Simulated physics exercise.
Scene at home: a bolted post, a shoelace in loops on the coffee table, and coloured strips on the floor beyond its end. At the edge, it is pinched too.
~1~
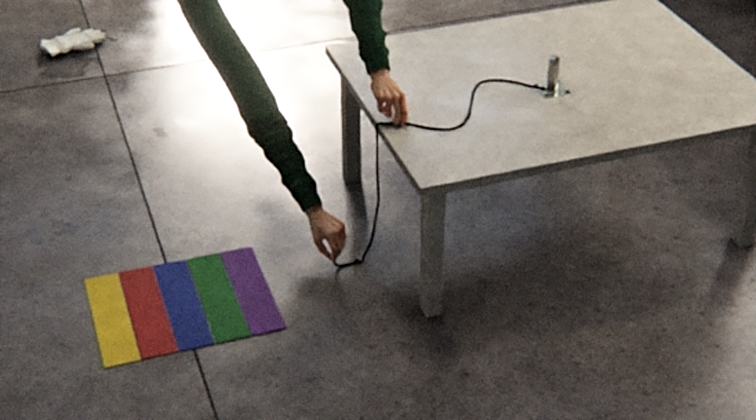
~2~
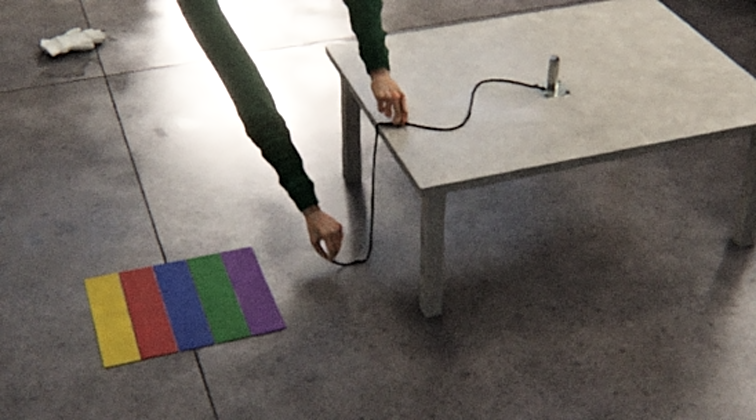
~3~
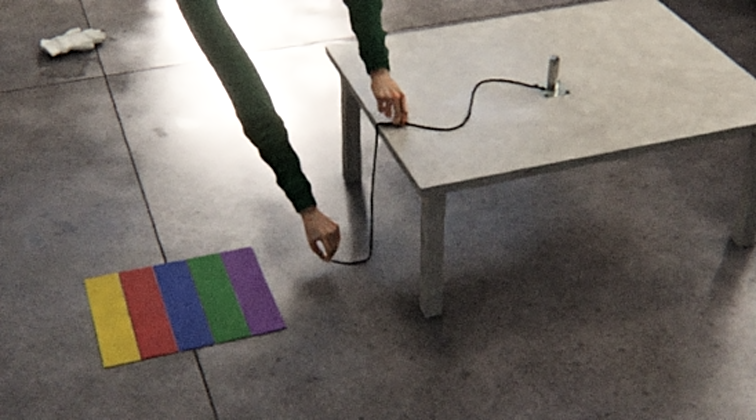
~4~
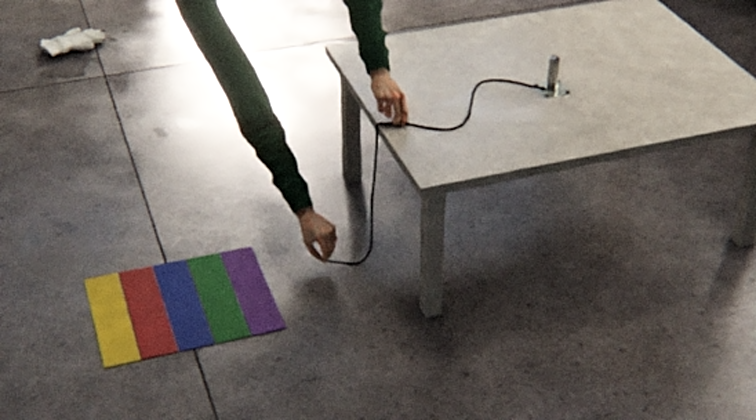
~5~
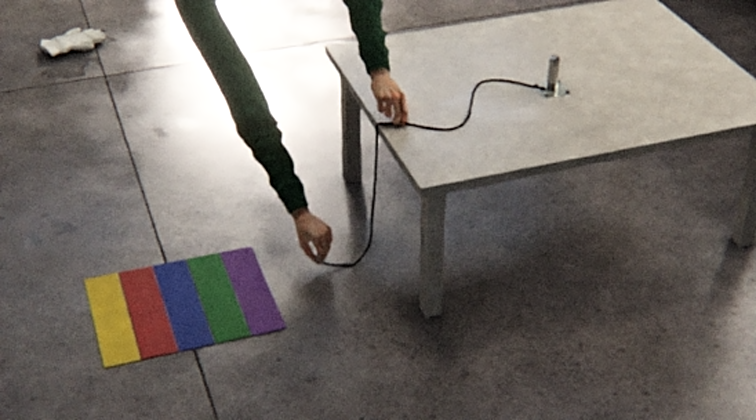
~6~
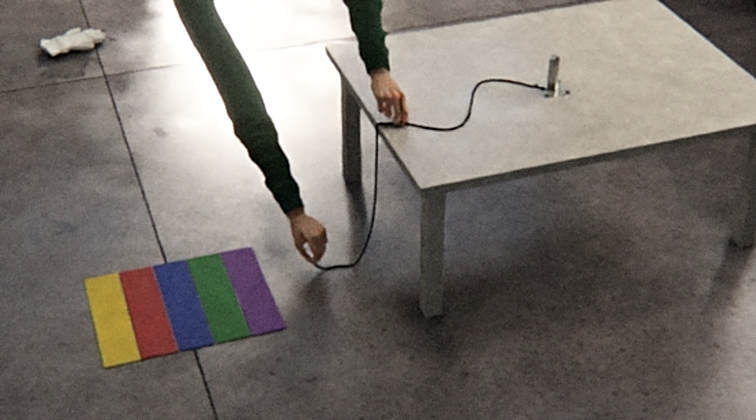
Two hands in dark green sleeves hold a black cord, seen from above in a room with a grey floor, one pinching it at the edge of a pale table. The cord curves across the tabletop from a small metallic cylinder, and yellow, red, blue, green and purple strips lie at lower left. The lower hand draws the hanging end slightly left while the other hand and camera stay still.
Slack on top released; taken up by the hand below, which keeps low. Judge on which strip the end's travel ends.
Its travel ends on the red strip.
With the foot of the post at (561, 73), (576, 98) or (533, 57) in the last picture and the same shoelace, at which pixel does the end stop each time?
Roughly (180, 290), (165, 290) and (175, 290), try by try.
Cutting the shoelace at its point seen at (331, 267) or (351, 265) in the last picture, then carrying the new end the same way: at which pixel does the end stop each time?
About (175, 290), then (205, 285).
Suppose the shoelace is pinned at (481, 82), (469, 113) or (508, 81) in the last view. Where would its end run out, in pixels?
Expect roughly (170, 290) for the first, (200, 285) for the second and (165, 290) for the third.
A little later, end near (215, 281); over green.
Next, end near (171, 290); over blue.
When it is tight, end near (145, 296); over red. It gets as far as the red strip.
